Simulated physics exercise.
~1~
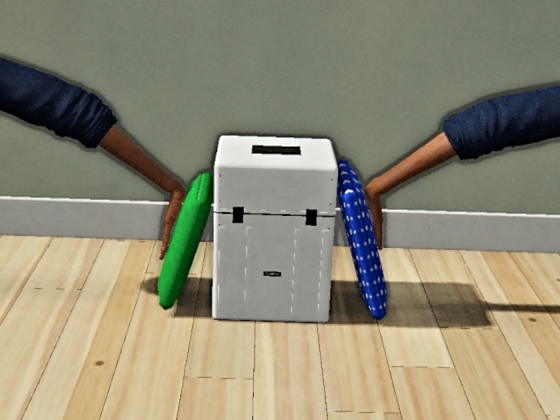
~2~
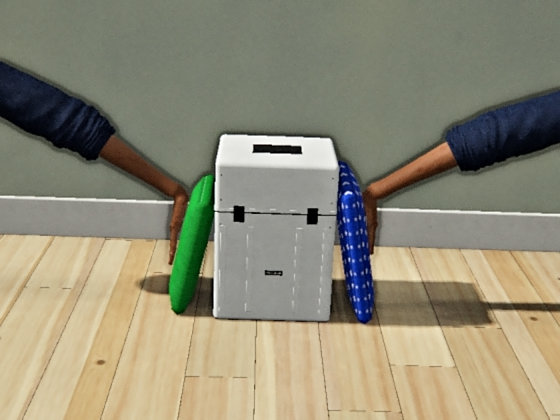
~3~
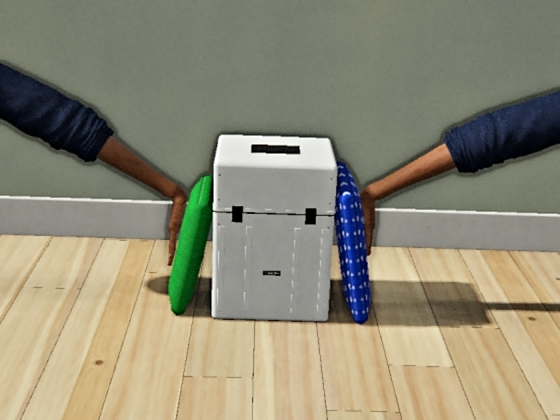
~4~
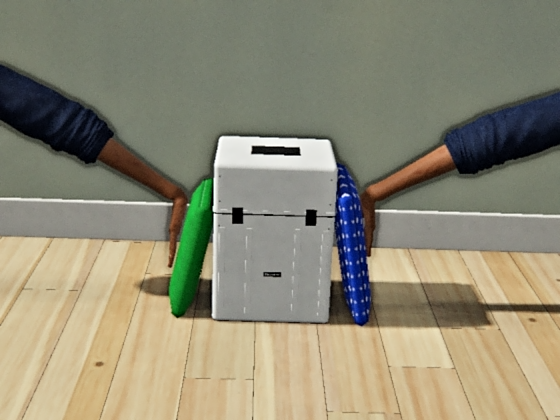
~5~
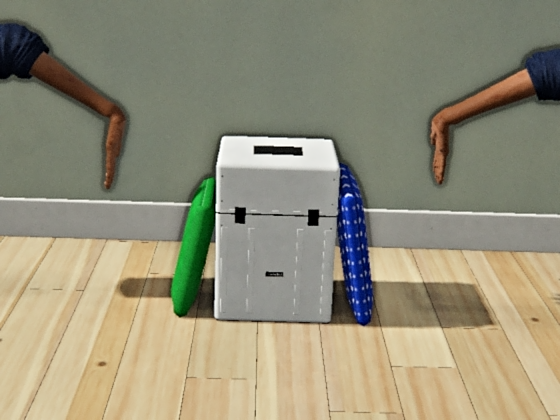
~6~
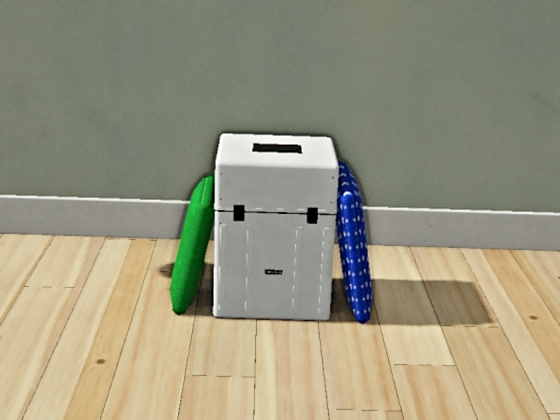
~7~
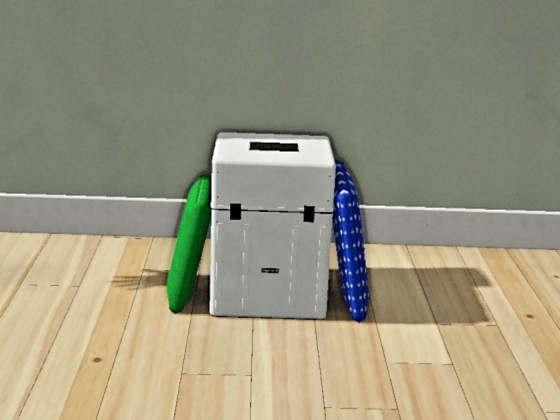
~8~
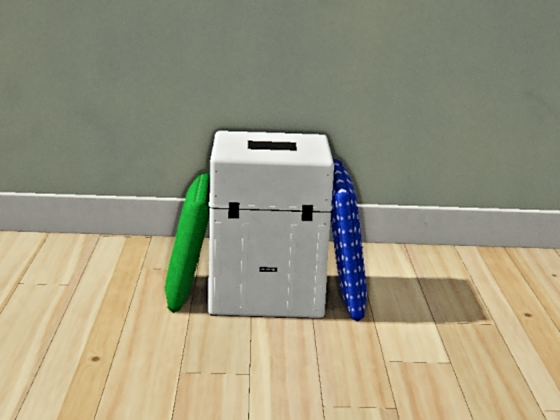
Two hands pressed a green soft bag against the left side of a white chest and a blue pillow against its right, then let go and drew away out of view, leaving both soft things leaning there without falling.
